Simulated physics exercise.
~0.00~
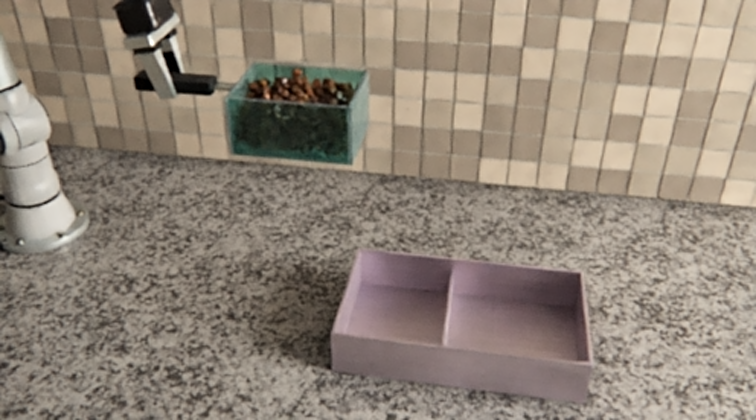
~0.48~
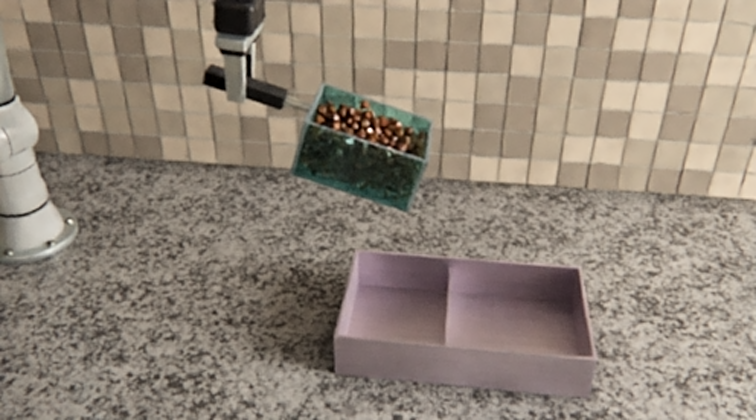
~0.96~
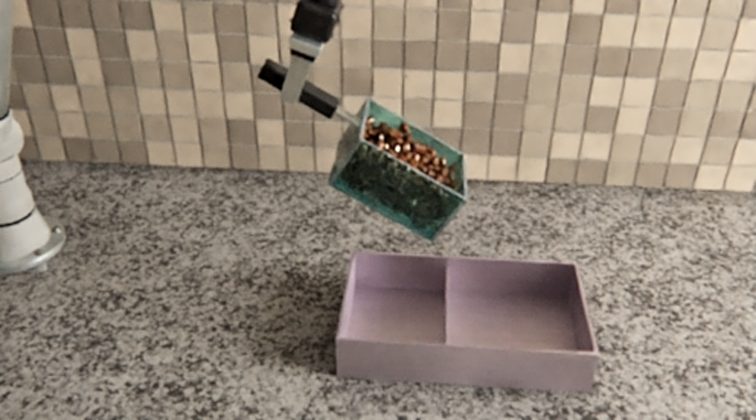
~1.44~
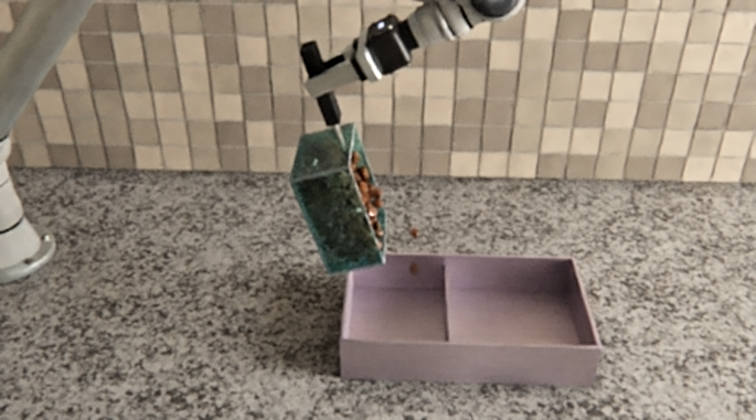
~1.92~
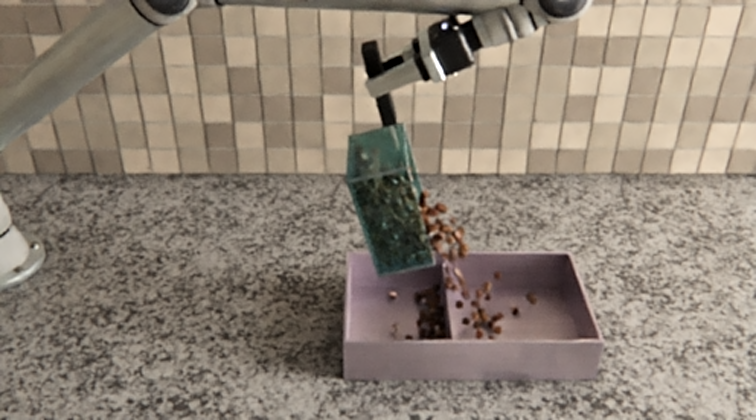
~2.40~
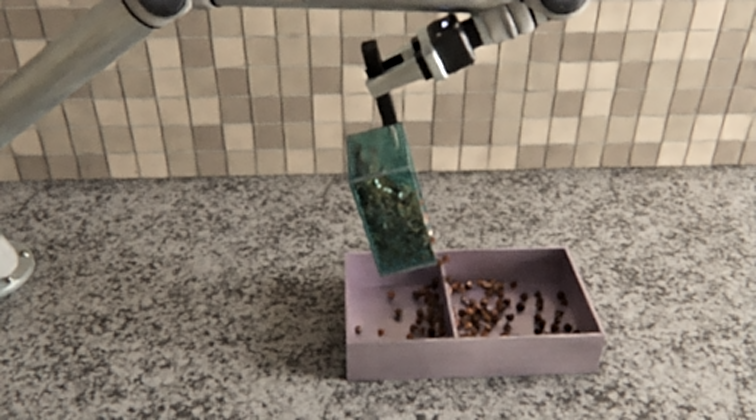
On a speckled countertop, a robot arm carried a clear green box of brown pellets right, tipped it steeply over a divided purple tray, and spilled some into both parts, more into the right, leaving the box tilted with many still inside.
